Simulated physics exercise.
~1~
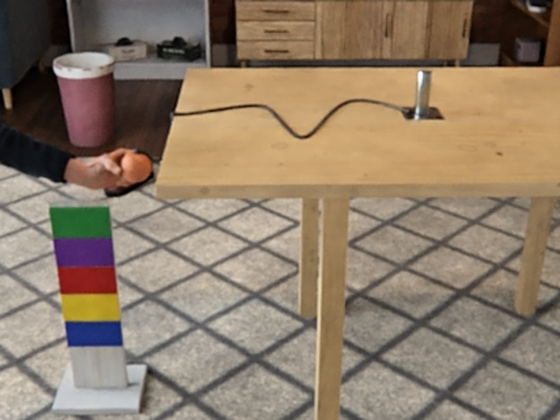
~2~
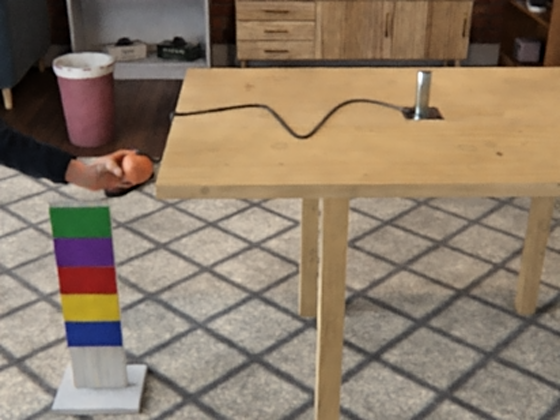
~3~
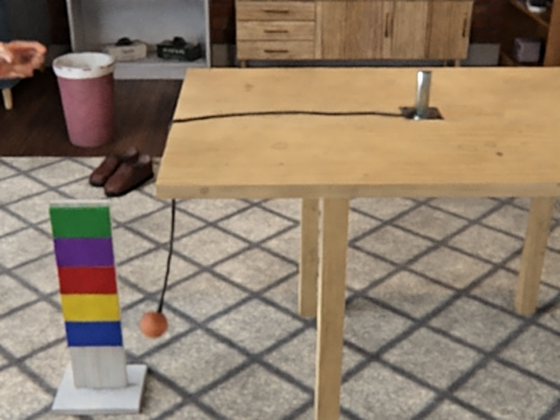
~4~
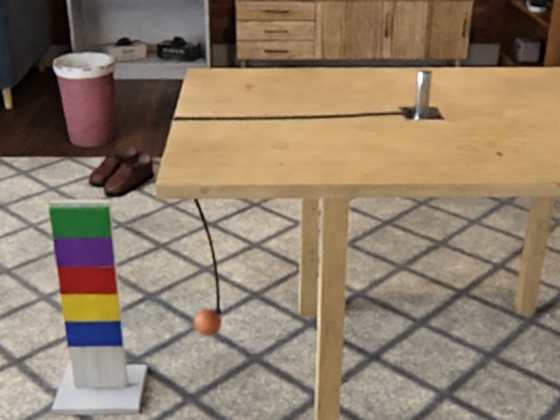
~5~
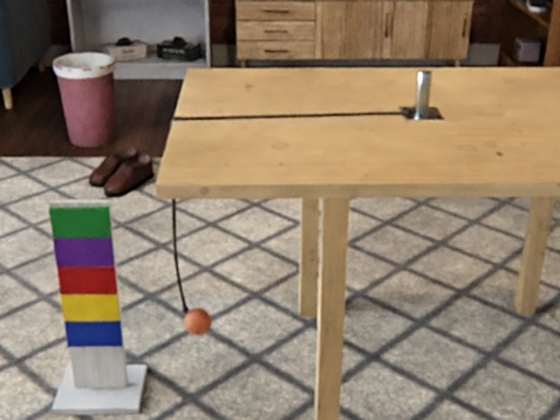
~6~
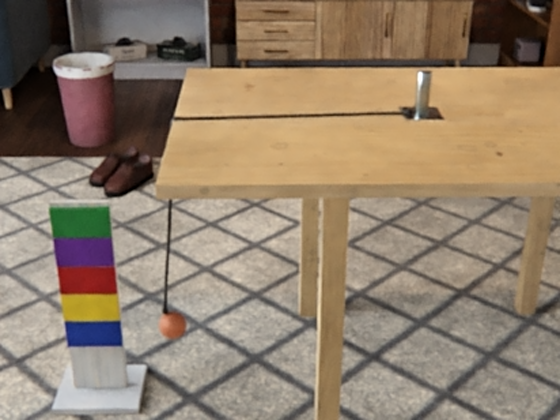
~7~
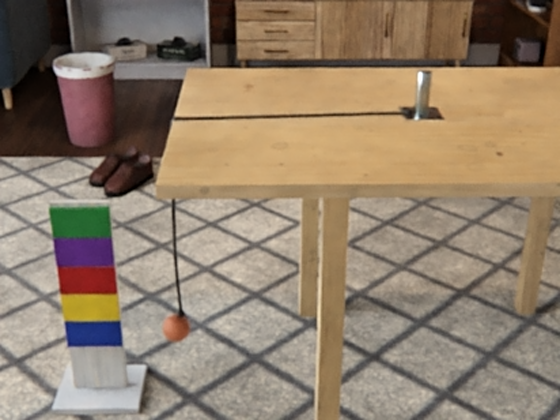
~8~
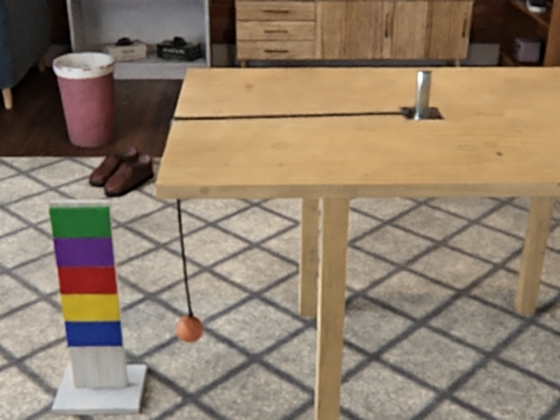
A hand held an orange ball on a slack cord at the table's edge beside a striped board, then let go and drew back; the ball dropped, swung right and left, and ended hanging with small sways level with the blue band.
